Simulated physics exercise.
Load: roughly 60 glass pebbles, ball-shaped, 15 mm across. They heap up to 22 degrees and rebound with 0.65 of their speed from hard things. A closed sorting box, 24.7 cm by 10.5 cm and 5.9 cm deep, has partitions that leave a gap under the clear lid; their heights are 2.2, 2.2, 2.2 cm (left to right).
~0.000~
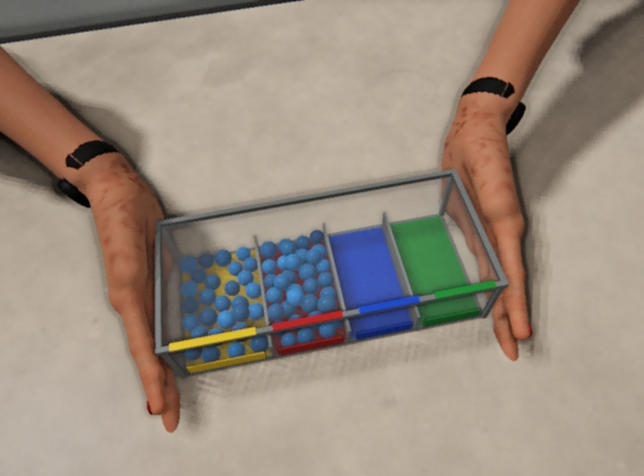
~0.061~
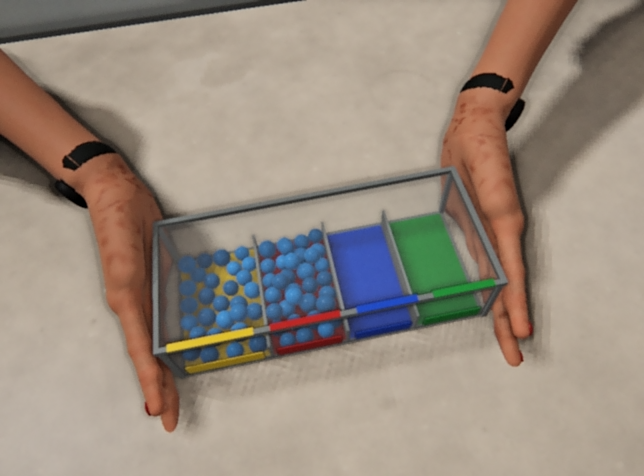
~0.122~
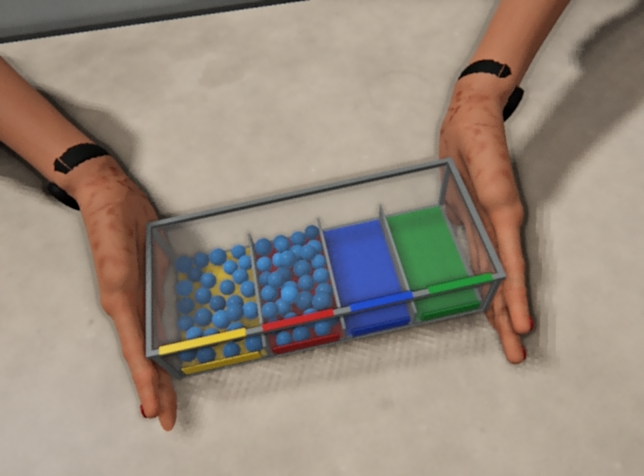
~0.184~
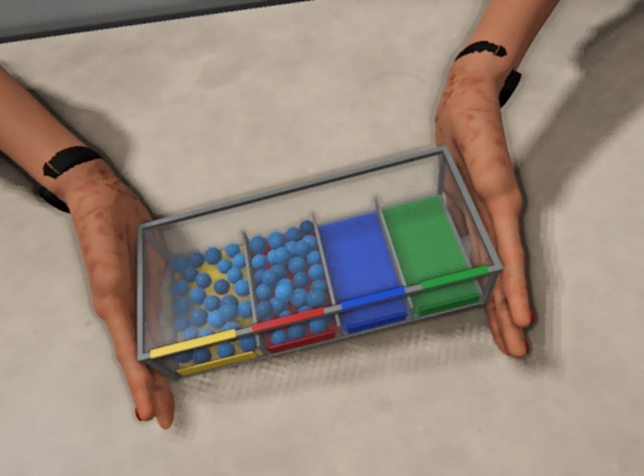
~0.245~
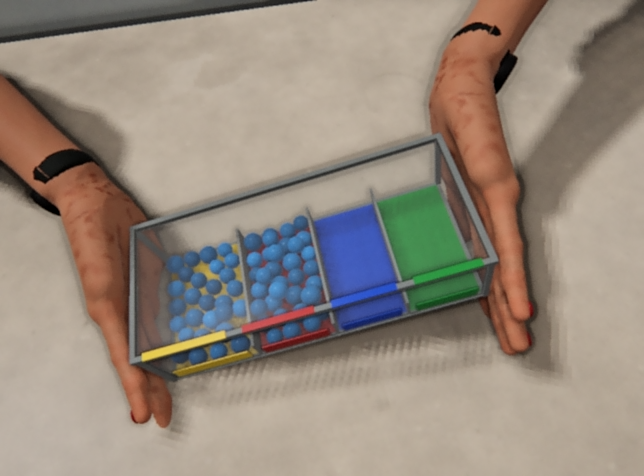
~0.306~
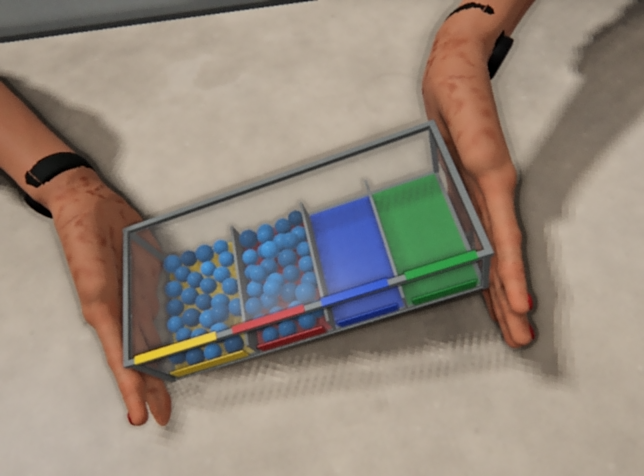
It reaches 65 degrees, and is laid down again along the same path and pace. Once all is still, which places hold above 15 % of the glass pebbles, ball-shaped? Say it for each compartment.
Red above, blue below, green below, yellow above.
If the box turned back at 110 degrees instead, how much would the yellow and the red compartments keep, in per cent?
Then: Yellow 100; red 0.
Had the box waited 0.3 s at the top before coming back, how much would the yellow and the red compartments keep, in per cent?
In that case yellow 50; red 50.
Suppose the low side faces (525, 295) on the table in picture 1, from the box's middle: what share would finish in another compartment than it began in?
Some 10 per cent.
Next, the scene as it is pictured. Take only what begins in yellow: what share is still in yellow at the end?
About 100 per cent.
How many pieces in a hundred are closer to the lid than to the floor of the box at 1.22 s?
Roughly 0 per cent.
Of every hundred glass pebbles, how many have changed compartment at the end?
About 5 per cent.
After 1.22 s, tilt 64 degrees; red 50 %, yellow 50 %.
After 1.83 s, tilt 28 degrees; red 50 %, yellow 50 %.
After 2.48 s, tilt 0 degrees; red 50 %, yellow 50 %.
By 2.9 s all is still; red 50 %, blue 0 %, green 0 %, yellow 50 %.
